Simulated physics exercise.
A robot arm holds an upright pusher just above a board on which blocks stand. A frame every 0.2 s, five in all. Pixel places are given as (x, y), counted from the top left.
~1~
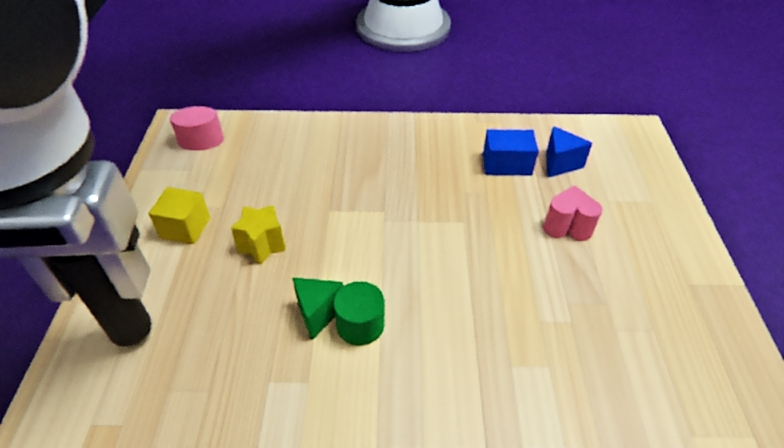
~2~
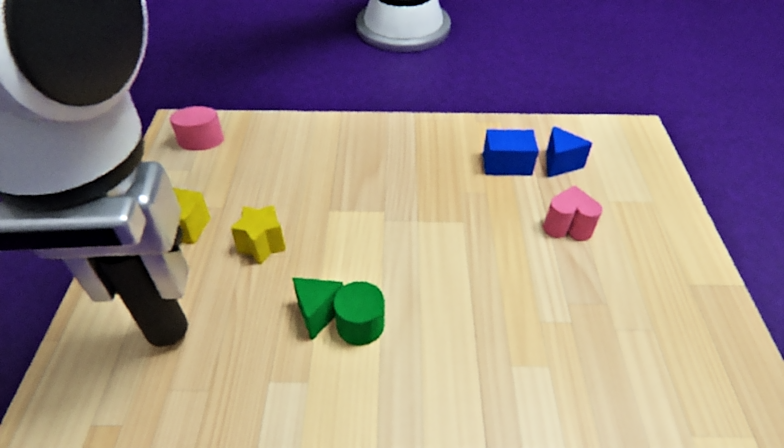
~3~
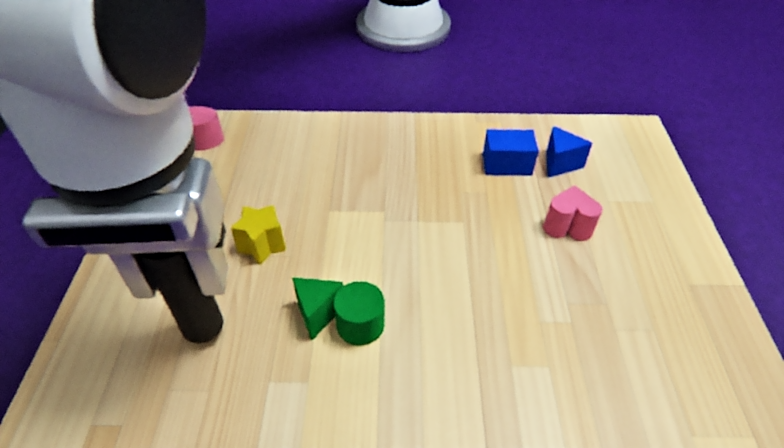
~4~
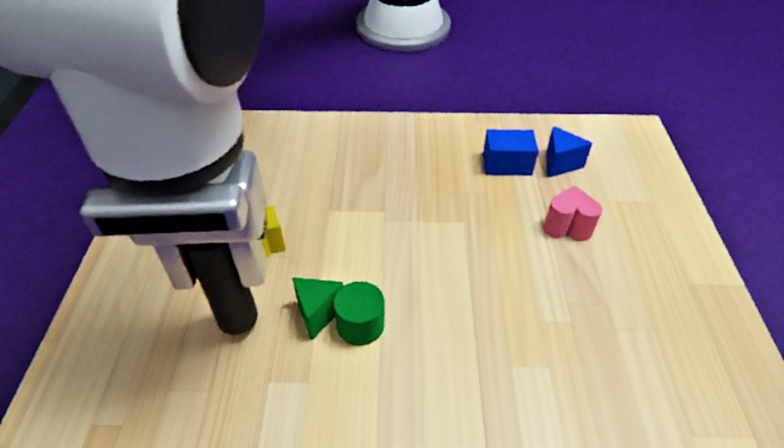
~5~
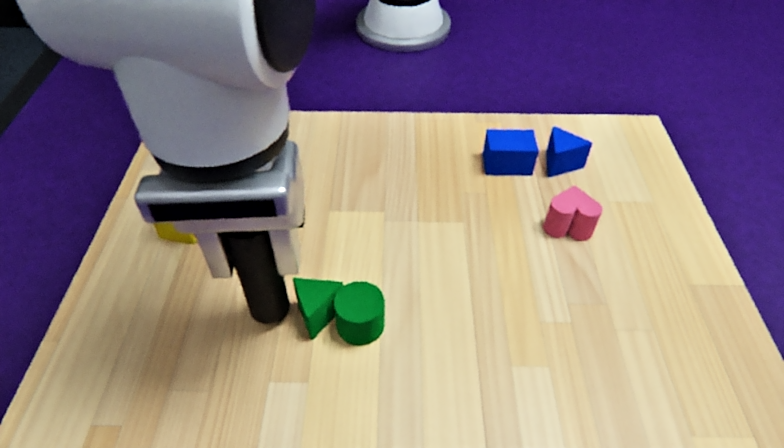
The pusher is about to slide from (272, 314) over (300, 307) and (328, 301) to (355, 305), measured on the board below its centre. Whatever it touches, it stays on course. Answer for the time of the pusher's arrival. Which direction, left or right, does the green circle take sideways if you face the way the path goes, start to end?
Answer: Rightward.
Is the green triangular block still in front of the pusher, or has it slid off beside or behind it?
The pusher should keep driving it forward.
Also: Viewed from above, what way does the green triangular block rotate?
The turn is clockwise.
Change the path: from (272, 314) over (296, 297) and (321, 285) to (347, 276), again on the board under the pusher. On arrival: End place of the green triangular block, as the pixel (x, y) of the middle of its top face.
Put as a pixel place, it's (370, 271).
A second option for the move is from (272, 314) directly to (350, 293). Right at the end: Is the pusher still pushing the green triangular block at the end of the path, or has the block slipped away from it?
In front, I predict.
On the path given first. Halfway along, pusher (315, 296); green triangular block (348, 281), turned 15° clockwise; green circle (377, 305).
At the end, pusher (355, 299); yellow star unmoved; green triangular block (390, 278), turned 25° clockwise; green circle (398, 313).
